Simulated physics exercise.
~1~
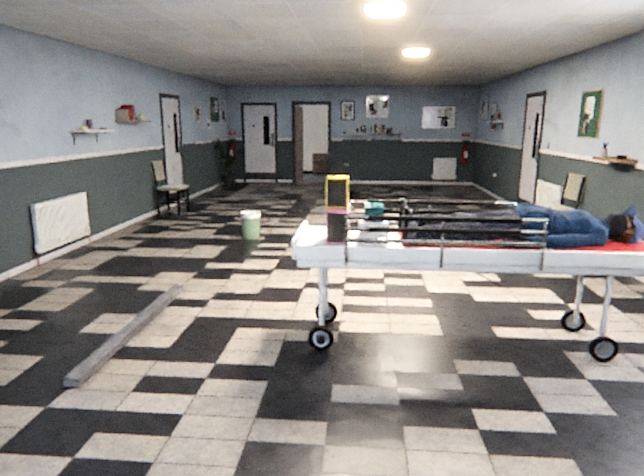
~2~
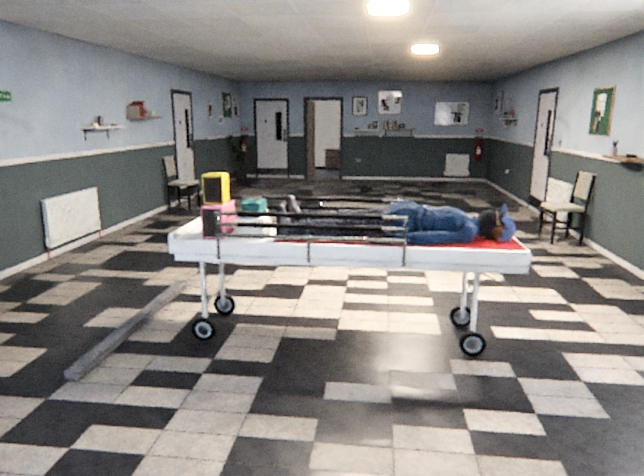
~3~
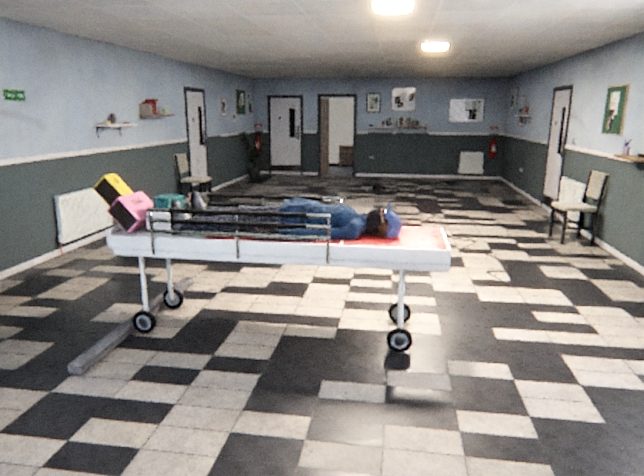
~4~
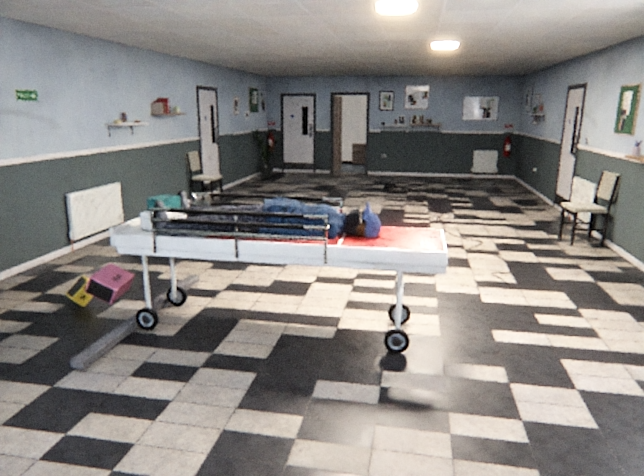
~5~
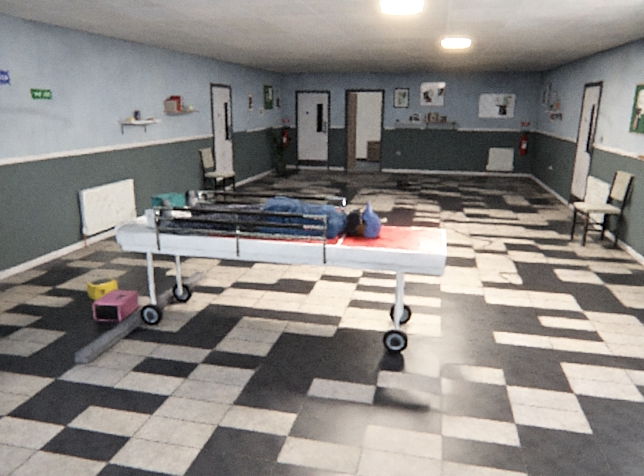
A trolley carrying a limp person in blue rolled left across a checkered floor and stopped, and the yellow and pink boxes at its left end tipped off and landed on the floor, while the person and the teal box stayed on top.
